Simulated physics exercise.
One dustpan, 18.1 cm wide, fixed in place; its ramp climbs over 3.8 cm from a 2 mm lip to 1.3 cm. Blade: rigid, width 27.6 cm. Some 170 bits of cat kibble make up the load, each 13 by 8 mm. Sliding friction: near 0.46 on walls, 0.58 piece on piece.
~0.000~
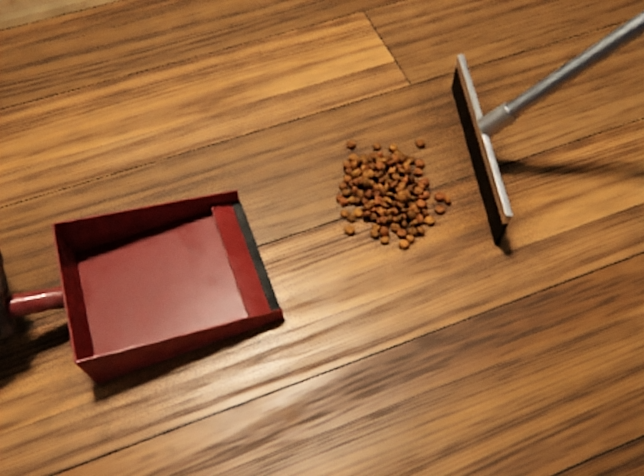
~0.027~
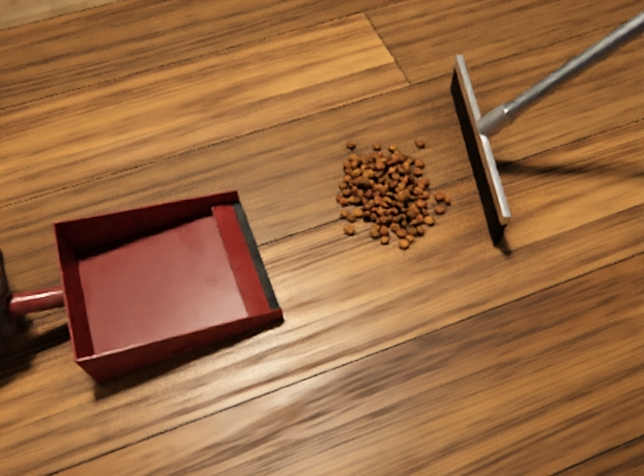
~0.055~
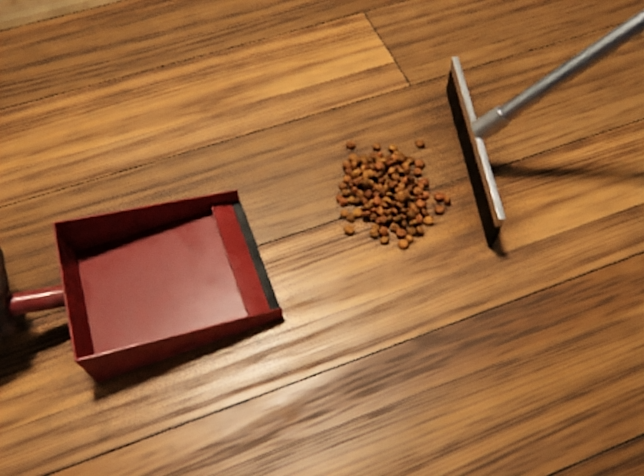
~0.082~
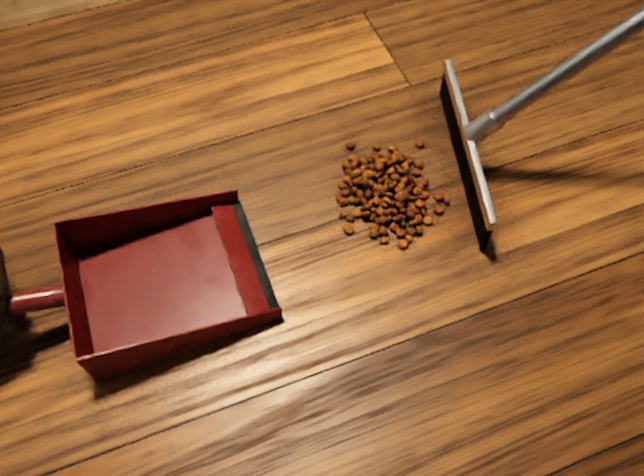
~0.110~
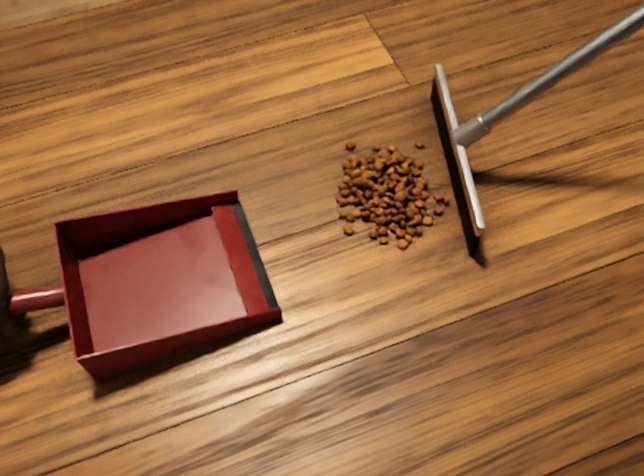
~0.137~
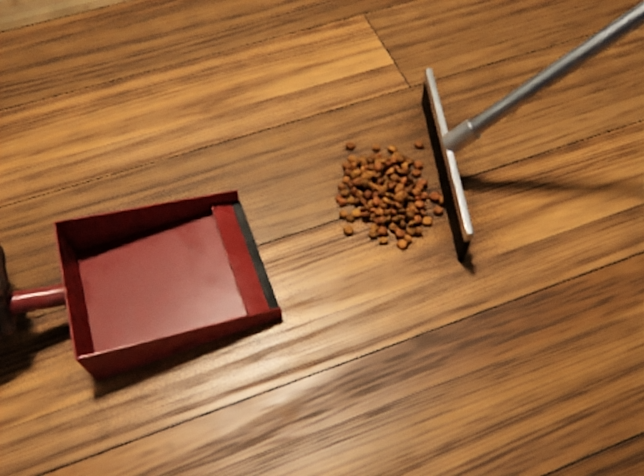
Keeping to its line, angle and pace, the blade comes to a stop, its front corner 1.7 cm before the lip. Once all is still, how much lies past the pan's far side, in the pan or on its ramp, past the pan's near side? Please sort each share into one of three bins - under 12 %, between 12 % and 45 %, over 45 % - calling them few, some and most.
Far side: Some. Pan: Few. Near side: Few.
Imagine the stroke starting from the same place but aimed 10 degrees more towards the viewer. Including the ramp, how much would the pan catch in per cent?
Roughly 0 percent.
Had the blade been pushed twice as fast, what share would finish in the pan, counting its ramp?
It would come to roughly 30 percent.
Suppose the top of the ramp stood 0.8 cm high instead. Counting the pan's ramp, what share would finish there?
Something like 10 per cent, ramp included.
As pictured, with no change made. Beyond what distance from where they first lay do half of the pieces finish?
I'd say near 16 cm.
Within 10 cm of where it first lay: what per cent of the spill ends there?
It comes to near 0 percent.
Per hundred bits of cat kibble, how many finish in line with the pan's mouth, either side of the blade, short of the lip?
About 75 %.
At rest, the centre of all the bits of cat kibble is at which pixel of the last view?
Approximately (270, 223) in the last view.
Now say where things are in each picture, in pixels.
In the first frame, blade from (507, 219) to (460, 62), moved 0.0 cm, 0 of the pieces shifted so far; middle of the pieces at (388, 190); pan at (159, 290).
In the second frame, blade from (505, 220) to (458, 63), moved 0.2 cm, 0 of the pieces shifted so far; middle of the pieces at (388, 190).
In the third frame, blade from (499, 222) to (454, 65), moved 0.9 cm, 0 of the pieces shifted so far; middle of the pieces at (387, 190).
In the fourth frame, blade from (491, 226) to (447, 68), moved 2.0 cm, 0 of the pieces shifted so far; middle of the pieces at (387, 190).
In the fifth frame, blade from (480, 231) to (438, 72), moved 3.5 cm, 0 of the pieces shifted so far; middle of the pieces at (387, 190).
In the sixth frame, blade from (468, 236) to (428, 77), moved 5.1 cm, 2 of the pieces shifted so far; middle of the pieces at (387, 191); pan at (159, 288). Its pace works out near 0.59 m/s, heading 6 degrees towards the viewer's side.
After 0.33 s, middle of the blade 16 cm from the lip; 0 % over the lip, far side 10 %, near side 0 %.
After 0.45 s, middle of the blade 9 cm from the lip; 0 % over the lip, far side 15 %, near side 0 %.
After 0.71 s, middle of the blade 5 cm from the lip; 5 % over the lip, far side 20 %, near side 0 %.
At rest (1.0 s), far side 20 %, pan 5 %, near side 0 %, in front of the lip or behind the blade 75 %.
